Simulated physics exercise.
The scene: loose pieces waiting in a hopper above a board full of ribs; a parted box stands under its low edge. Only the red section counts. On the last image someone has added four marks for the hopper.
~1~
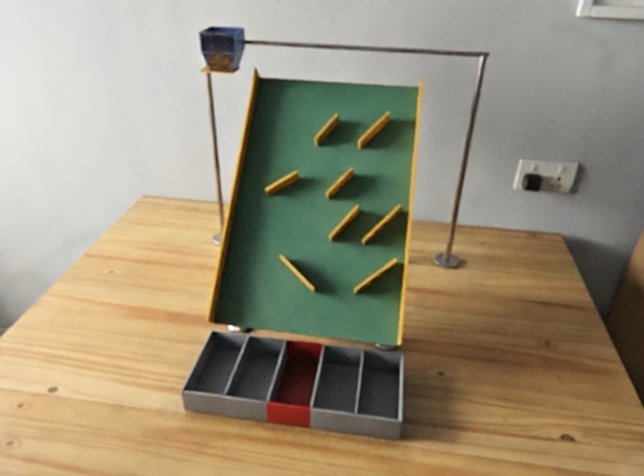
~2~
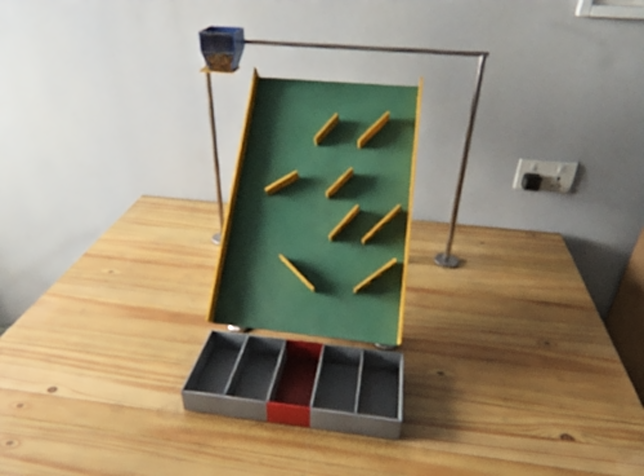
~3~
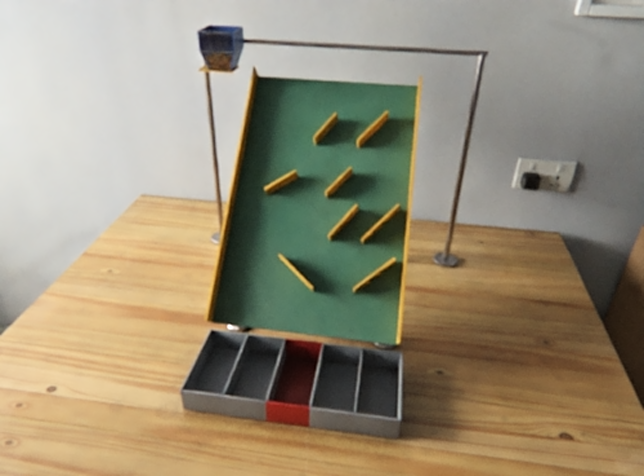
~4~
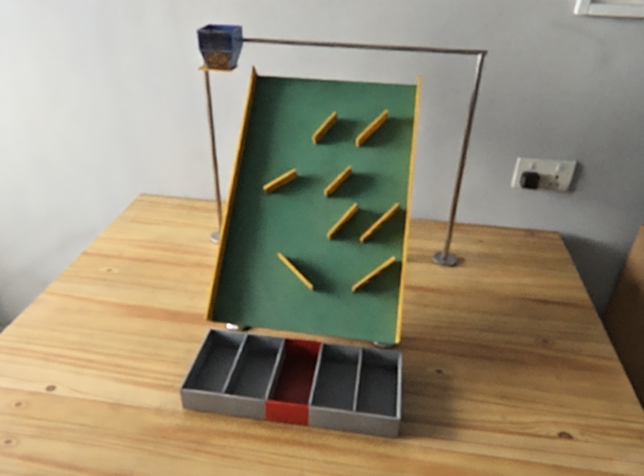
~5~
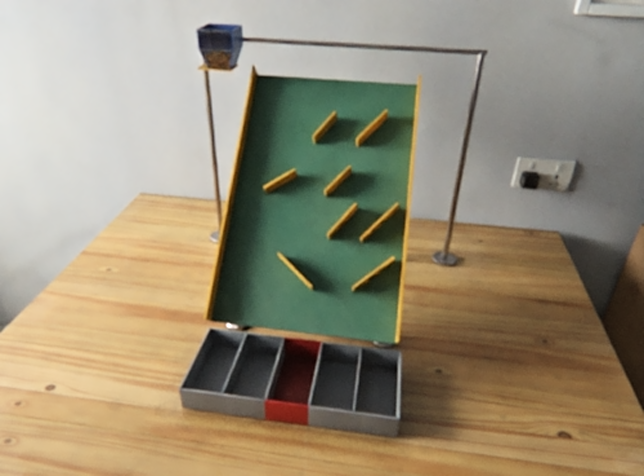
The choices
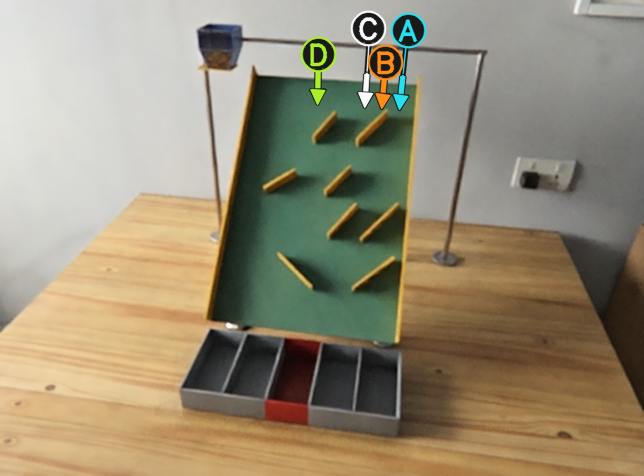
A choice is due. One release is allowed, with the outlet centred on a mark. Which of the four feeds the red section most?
Choose A.
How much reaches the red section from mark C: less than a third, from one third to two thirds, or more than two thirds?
Less than a third.
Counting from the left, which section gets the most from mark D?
It is the first one.
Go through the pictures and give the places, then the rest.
The first frame shows hopper at (225, 60), cereal balls, door shut.
The second frame shows ribs (315, 138) to (337, 113), (358, 141) to (389, 112), (265, 190) to (297, 171).
The third frame shows ribs (326, 192) to (351, 167), (329, 236) to (357, 204), (362, 239) to (399, 204).
The fourth frame shows ribs (279, 253) to (312, 287), (353, 288) to (394, 257).
The fifth frame shows red section at (287, 411), number 3 of 5 from the left.
On the marked copy, mark A meets the board at (399, 104); mark B meets the board at (382, 103); mark C meets the board at (365, 102); mark D meets the board at (317, 99).
If A is chosen, about half in the red section, about a third in other sections, a small part held on the board, a small part outside the box.
If B is chosen, a small part in the red section, most in other sections, a small part outside the box.
If C is chosen, a stray few in the red section, most in other sections, a small part outside the box.
If D is chosen, none in the red section, most in other sections, a small part outside the box.
